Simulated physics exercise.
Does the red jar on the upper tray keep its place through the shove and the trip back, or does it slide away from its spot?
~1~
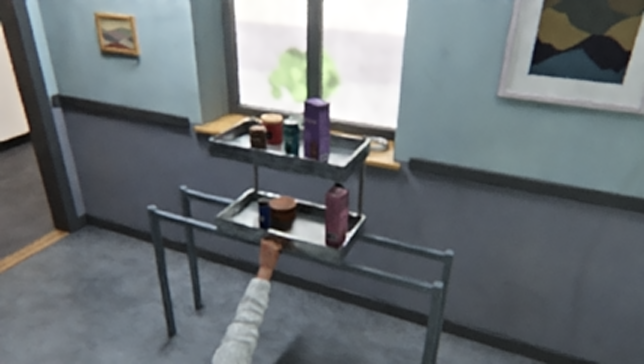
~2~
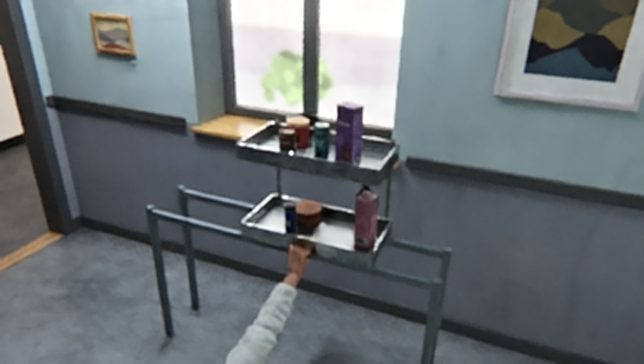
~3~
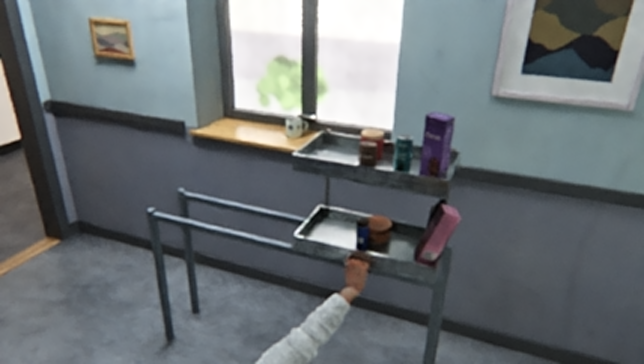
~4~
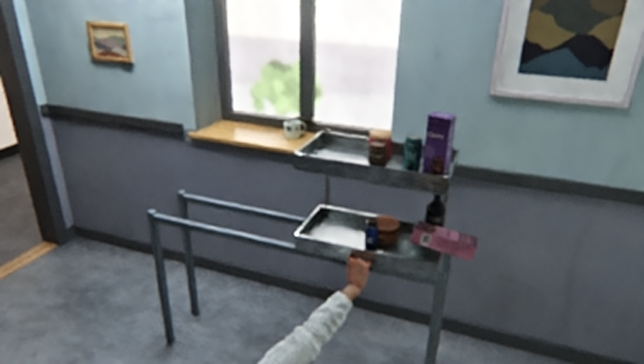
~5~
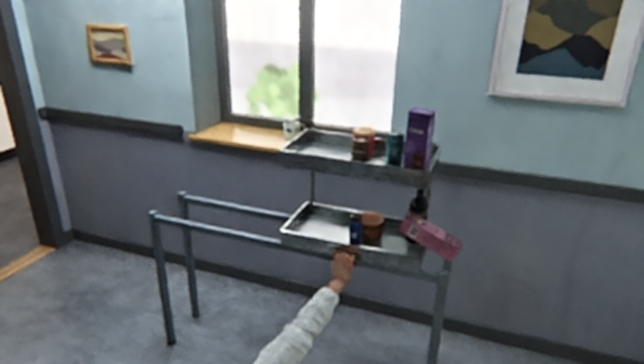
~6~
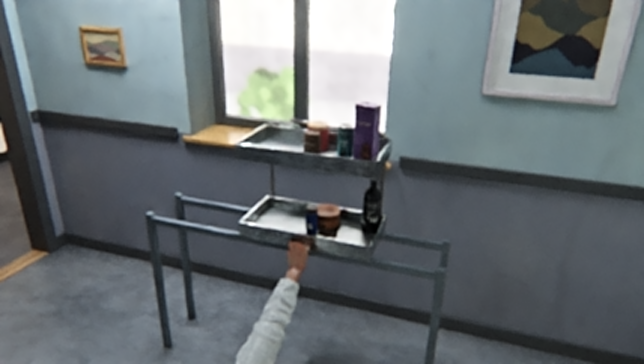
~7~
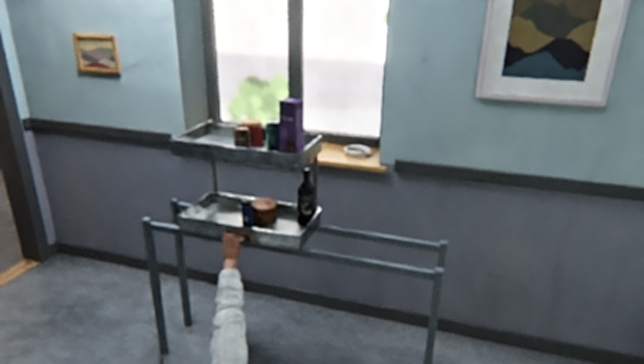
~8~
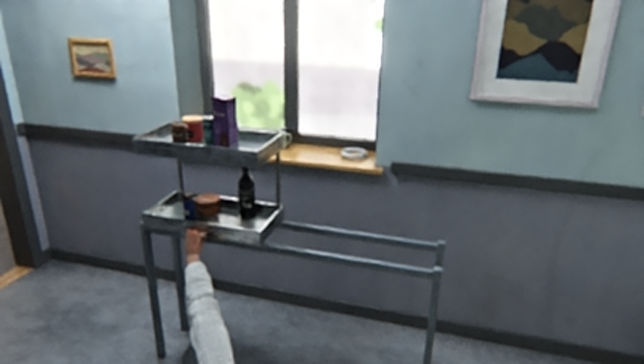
The red jar keeps its place on the upper tray, staying put as the rack goes right and then back to the left.
